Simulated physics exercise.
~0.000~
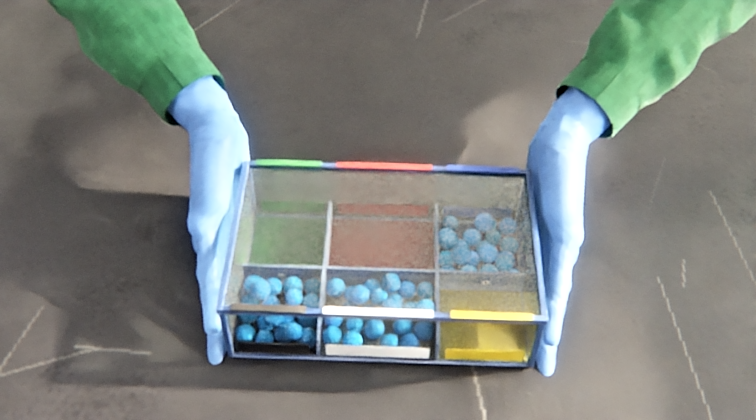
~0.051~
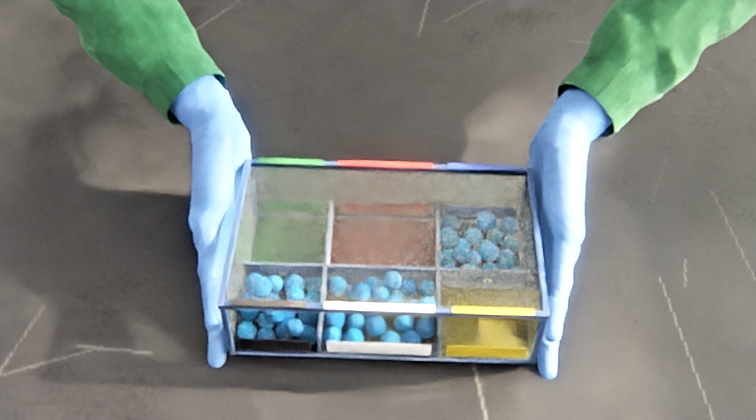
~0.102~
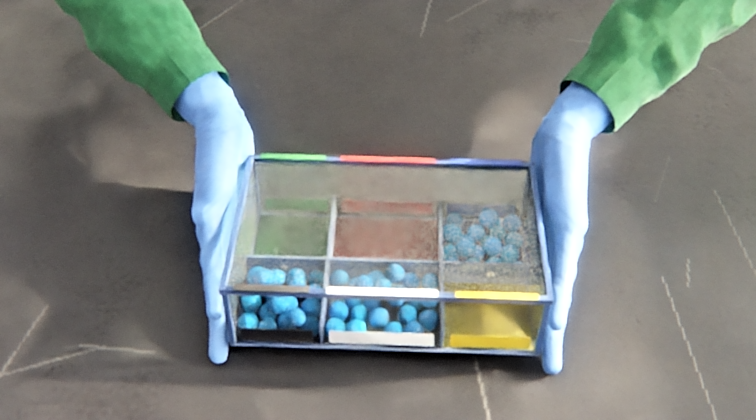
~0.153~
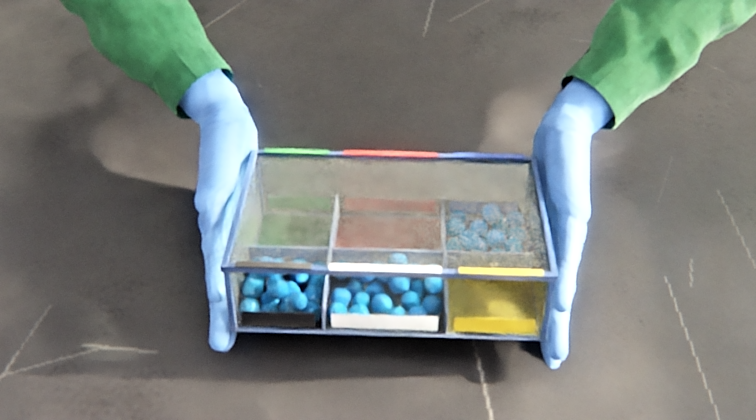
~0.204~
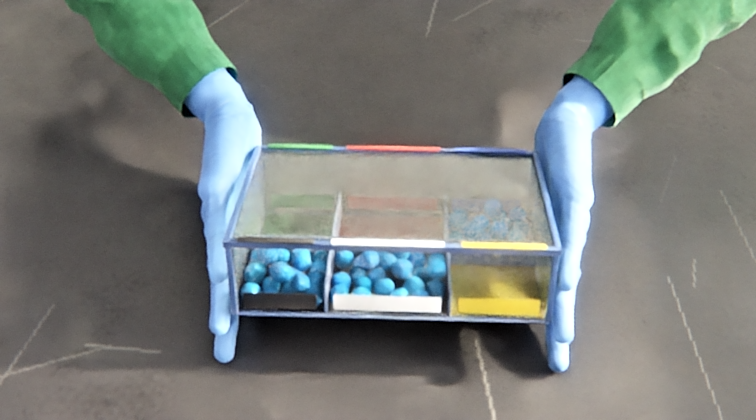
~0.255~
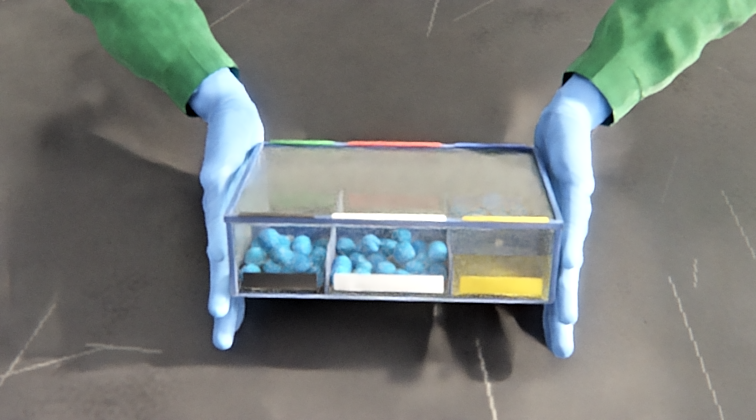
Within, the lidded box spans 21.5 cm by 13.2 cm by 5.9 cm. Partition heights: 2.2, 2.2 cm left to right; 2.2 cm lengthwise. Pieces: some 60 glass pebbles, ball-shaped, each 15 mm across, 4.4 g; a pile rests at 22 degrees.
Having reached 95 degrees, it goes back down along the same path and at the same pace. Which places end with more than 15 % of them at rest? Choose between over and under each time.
Red: Over. Blue: Over. Green: Over. Yellow: Under. White: Under. Black: Under.
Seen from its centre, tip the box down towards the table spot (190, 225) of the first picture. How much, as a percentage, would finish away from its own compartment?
Something like 80 in a hundred.
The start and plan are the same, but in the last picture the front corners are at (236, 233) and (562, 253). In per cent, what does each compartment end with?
So it works out as red at 40 percent, blue at 45 percent, green at 15 percent, yellow at 0 percent, white at 0 percent and black at 0 percent.
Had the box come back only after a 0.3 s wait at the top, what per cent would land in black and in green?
In per cent: Black 0; green 30.
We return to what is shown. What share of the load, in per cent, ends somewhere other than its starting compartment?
Share changed: Approx. 70 %.
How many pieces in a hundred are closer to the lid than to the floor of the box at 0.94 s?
60 %.
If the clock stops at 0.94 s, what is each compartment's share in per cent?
Red 15 %, blue 35 %, green 15 %, yellow 0 %, white 20 %, black 15 %.
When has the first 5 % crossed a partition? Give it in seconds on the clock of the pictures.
That happens at about 0.70 s on the clock.
After 0.94 s, tilt 94 degrees; red 15 %, blue 35 %, green 15 %, white 20 %, black 15 %.
After 1.40 s, tilt 40 degrees; red 40 %, blue 30 %, green 30 %.
Then, at 1.93 s, tilt 0 degrees; red 40 %, blue 30 %, green 30 %.
At rest (2.6 s), red 40 %, blue 30 %, green 30 %, yellow 0 %, white 0 %, black 0 %.
